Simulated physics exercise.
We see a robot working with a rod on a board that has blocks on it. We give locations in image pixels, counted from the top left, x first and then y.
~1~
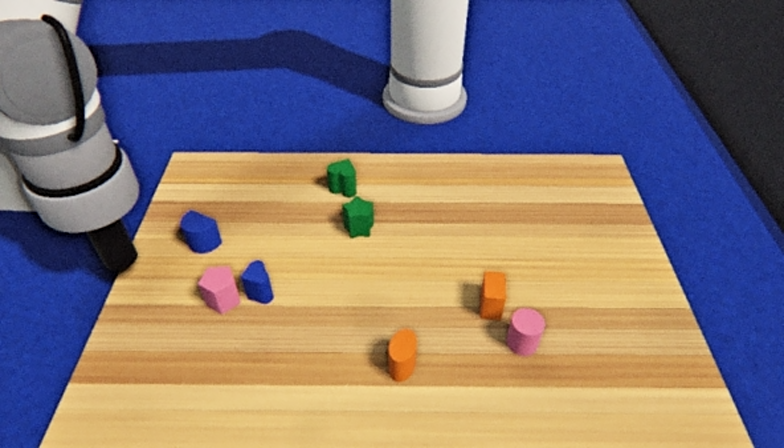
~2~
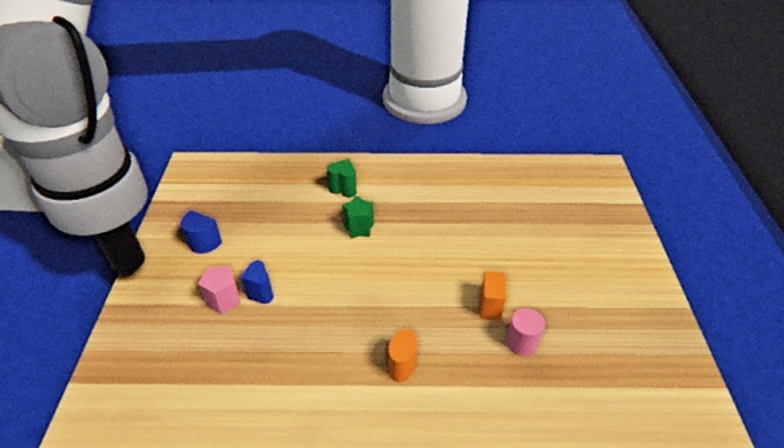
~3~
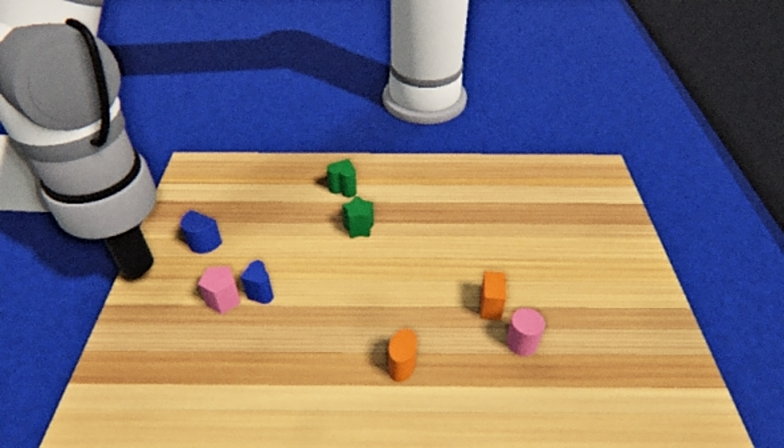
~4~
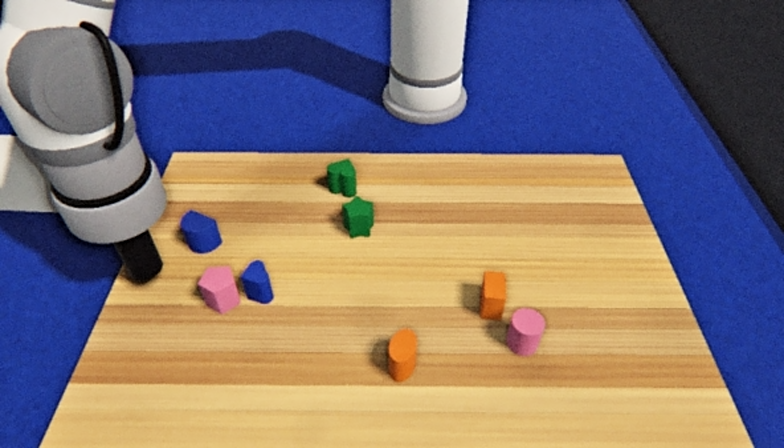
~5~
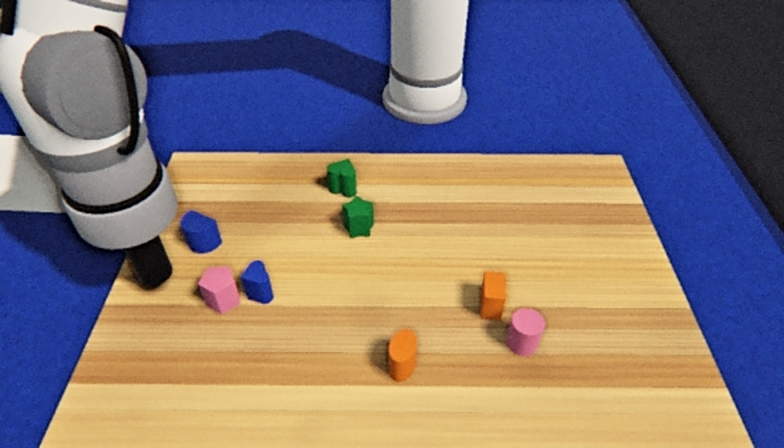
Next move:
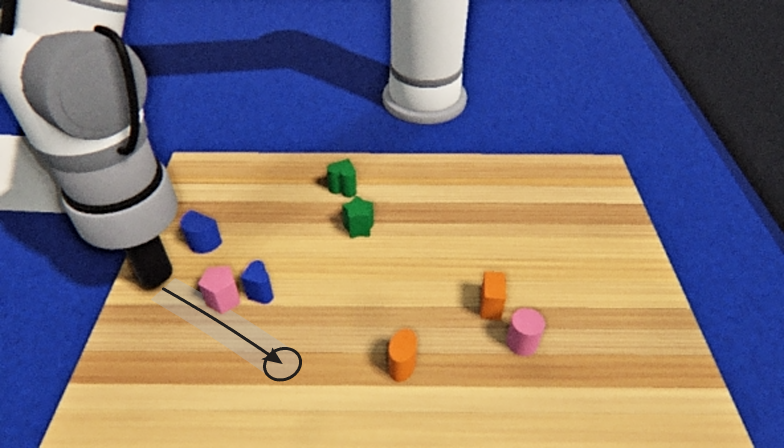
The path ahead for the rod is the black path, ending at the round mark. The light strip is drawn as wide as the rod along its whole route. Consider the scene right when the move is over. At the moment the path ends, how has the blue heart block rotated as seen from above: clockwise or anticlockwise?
The block turns clockwise.
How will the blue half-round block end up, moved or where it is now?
At the end of the path, it will still be in place.
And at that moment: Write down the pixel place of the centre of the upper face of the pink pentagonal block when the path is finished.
About (241, 281).
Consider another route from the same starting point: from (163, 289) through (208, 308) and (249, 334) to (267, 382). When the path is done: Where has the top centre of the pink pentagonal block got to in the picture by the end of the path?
Top centre: (261, 286).
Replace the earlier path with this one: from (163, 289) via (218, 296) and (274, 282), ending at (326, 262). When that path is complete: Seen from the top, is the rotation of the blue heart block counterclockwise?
Short answer: No.
Path on the board, in a line from (163, 289) to (283, 364).
On the path given first. One third of the way, rod (196, 296); pink pentagonal block (226, 279), turned 30° anticlockwise; blue heart block (259, 270).
Two thirds of the way, rod (237, 322); pink pentagonal block (241, 281), turned 80° anticlockwise; blue heart block (265, 266), turned 30° clockwise.
At the end, rod (279, 350); blue half-round block in place; pink pentagonal block (241, 281), turned 80° anticlockwise; blue heart block (265, 266), turned 30° clockwise.
